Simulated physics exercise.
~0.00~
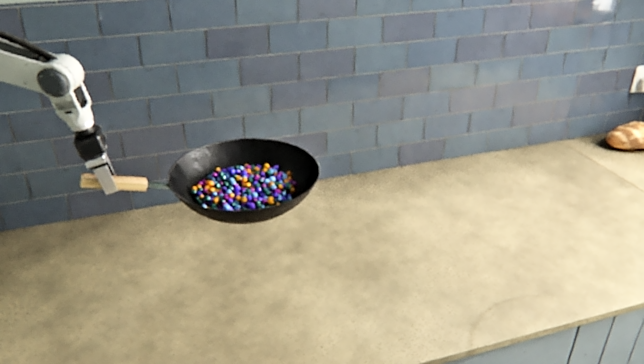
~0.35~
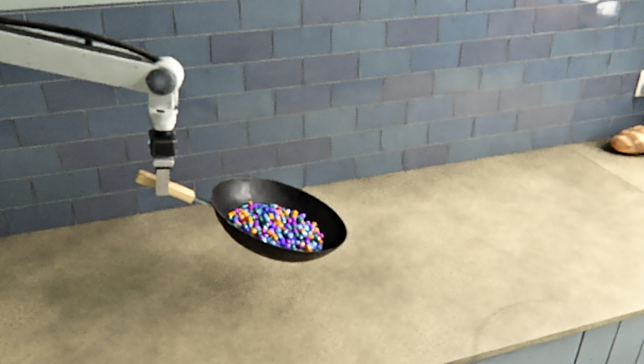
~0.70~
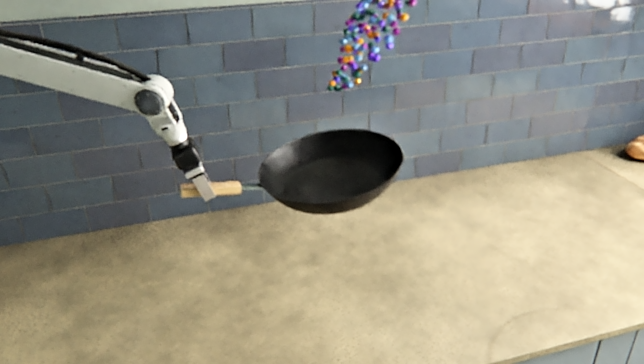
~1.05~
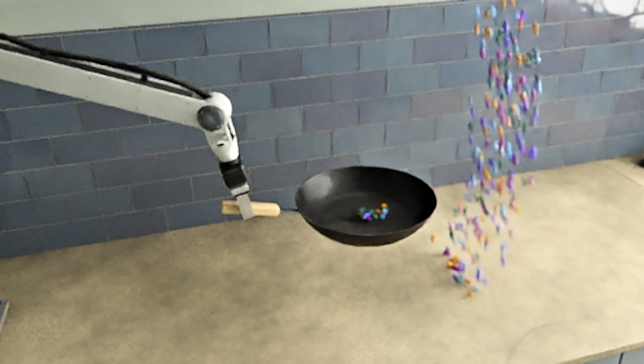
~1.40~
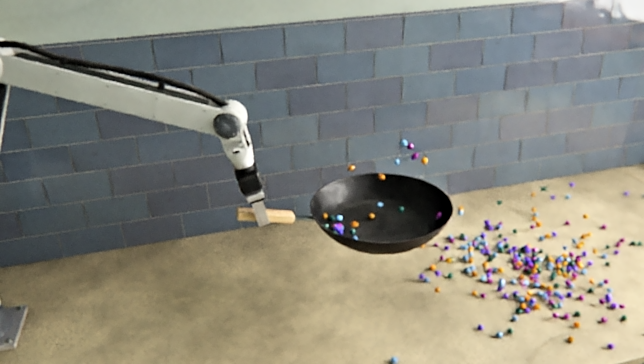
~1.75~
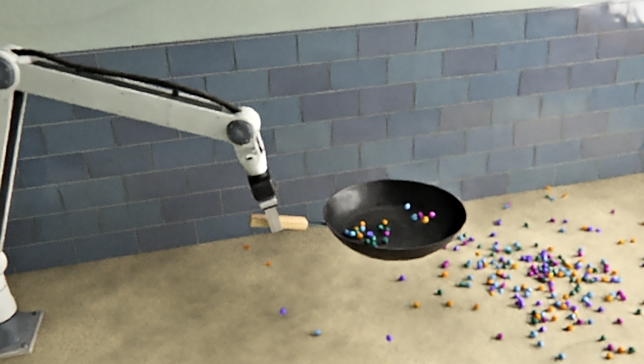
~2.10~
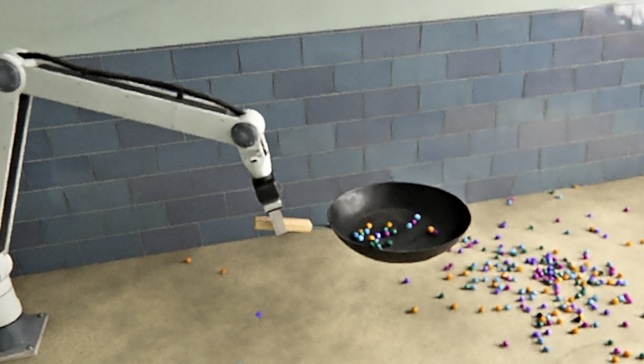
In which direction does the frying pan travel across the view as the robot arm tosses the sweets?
The frying pan moves to the right, as the viewer sees it.
